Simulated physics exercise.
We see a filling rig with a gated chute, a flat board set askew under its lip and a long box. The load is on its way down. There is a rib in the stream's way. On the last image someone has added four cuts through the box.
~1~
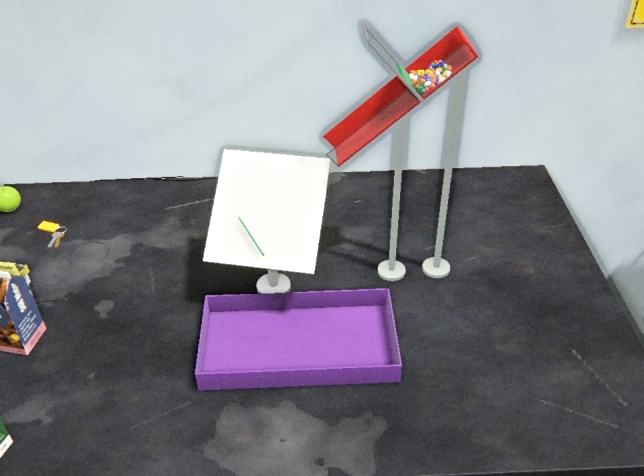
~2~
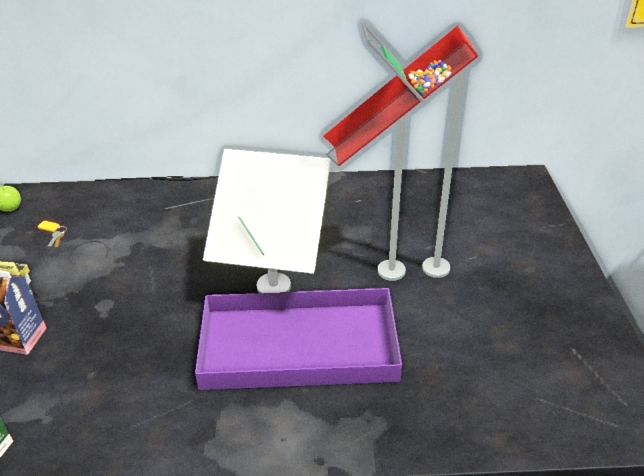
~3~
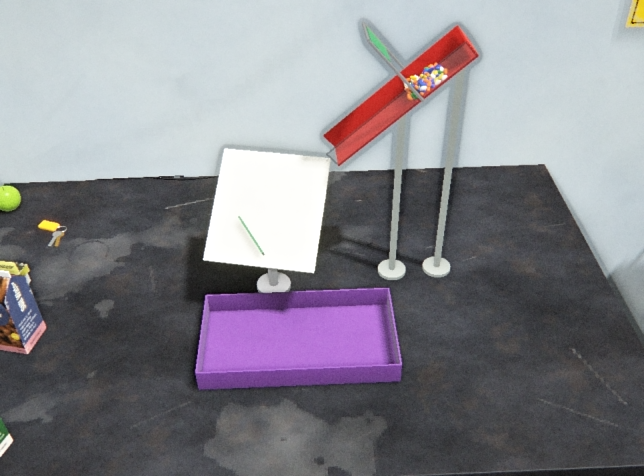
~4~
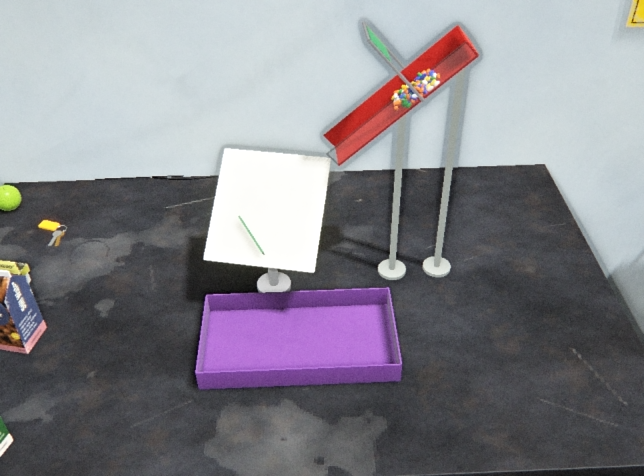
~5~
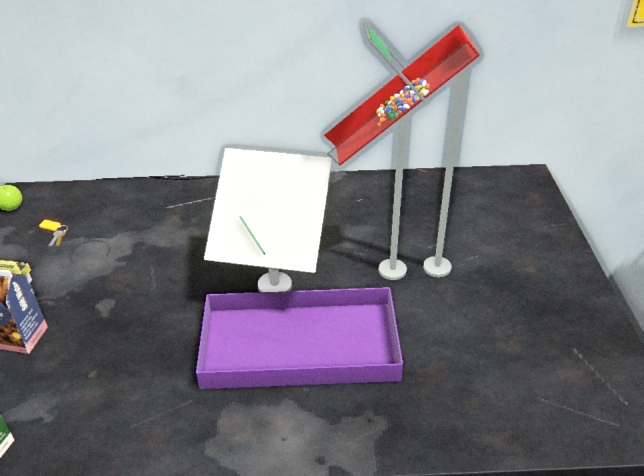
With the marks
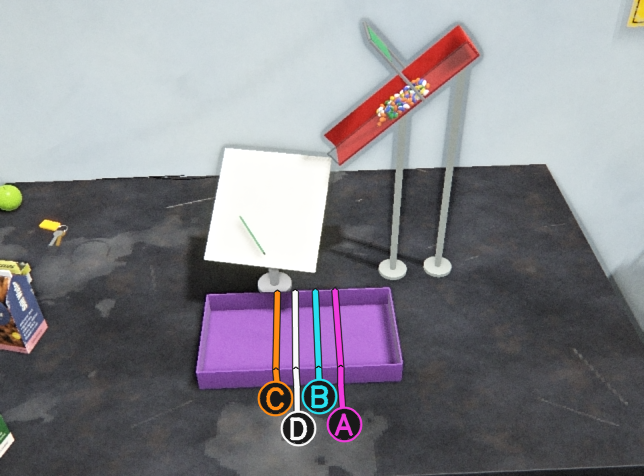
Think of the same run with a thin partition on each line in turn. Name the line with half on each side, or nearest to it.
Best: C.
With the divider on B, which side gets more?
The left side.
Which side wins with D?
More lands on the left.
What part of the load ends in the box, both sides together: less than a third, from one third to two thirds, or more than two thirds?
More than two thirds.
On the marked copy, line A crosses the front rim at (340, 367); line B crosses the front rim at (318, 368); line C crosses the front rim at (275, 369); line D crosses the front rim at (295, 368).
With A, of what is caught, the whole lot on the left of the divider, none at all on the right.
With B, of what is caught, the whole lot on the left of the divider, none at all on the right.
With C, of what is caught, close to two thirds on the left of the divider, close to a third on the right.
With D, of what is caught, all but a few on the left of the divider, only a few on the right.
